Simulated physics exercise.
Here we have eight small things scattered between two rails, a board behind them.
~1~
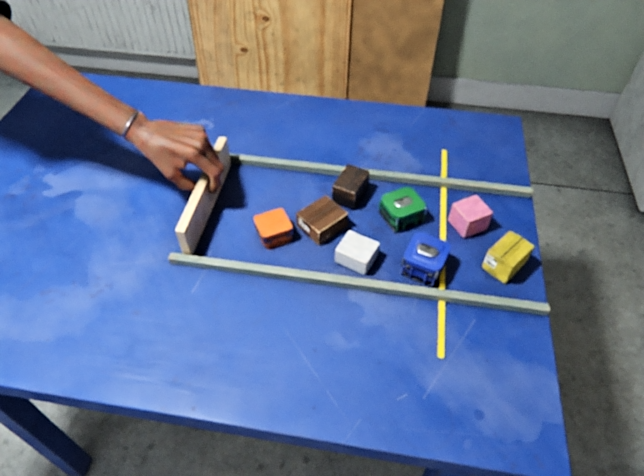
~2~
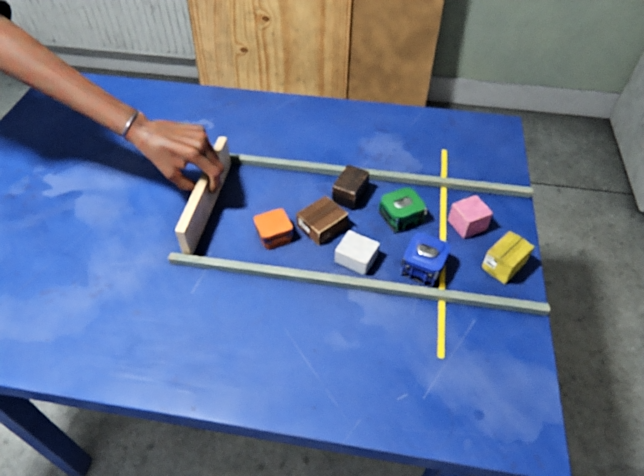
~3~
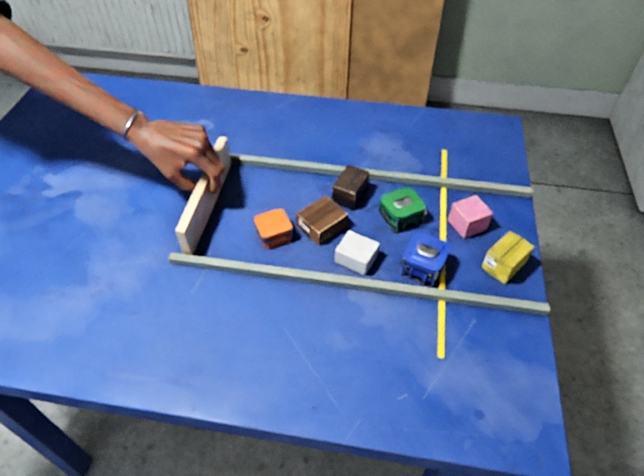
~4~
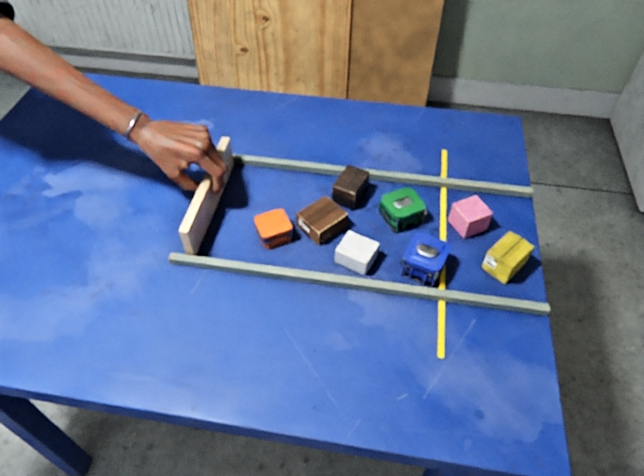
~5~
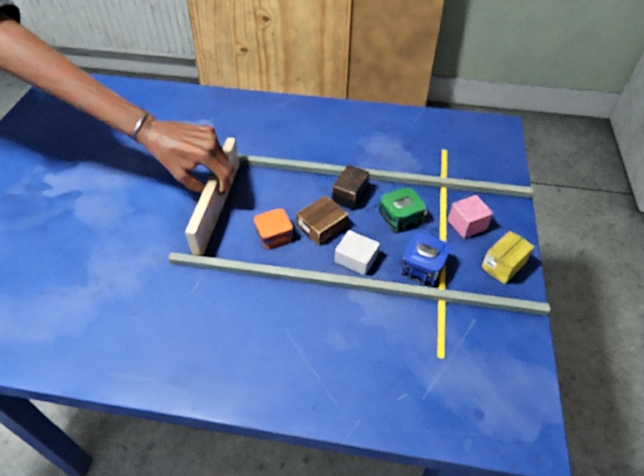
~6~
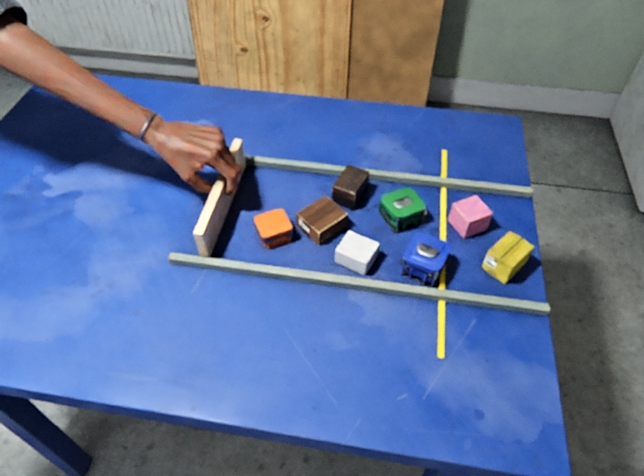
A blue table stands on a grey floor before wooden panels and a pale wall, seen from above at an angle. Between two thin rails lie orange, brown, dark, white, green, blue, pink and yellow objects, with a yellow tape strip crossing near the right end. A hand from the left holds an upright board, at first nearly still, then slides it slightly right, while the objects and camera stay still.
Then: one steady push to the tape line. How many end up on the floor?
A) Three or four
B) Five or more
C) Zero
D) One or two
D.
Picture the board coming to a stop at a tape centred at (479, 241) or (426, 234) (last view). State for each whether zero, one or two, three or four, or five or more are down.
First tape: 3 or 4. Second tape: Just one or two.
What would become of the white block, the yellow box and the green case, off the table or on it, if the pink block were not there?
White block safe, yellow box gone, green case safe.
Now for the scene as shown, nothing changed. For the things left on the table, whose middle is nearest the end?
Pink block.
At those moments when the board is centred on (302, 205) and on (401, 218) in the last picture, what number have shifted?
2 by the first point, 8 by the second.
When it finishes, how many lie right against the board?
Well, it touches 3.
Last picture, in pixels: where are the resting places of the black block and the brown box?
They end up close to (458, 197) and (462, 234).
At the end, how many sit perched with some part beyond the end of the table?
The total comes out at 2.
Soon after, none off yet; yellow box at rest near (507, 257); pink block at rest near (470, 217); blue case at rest near (425, 259).
In the end, the number that fall off is one or two; gone, yellow box.
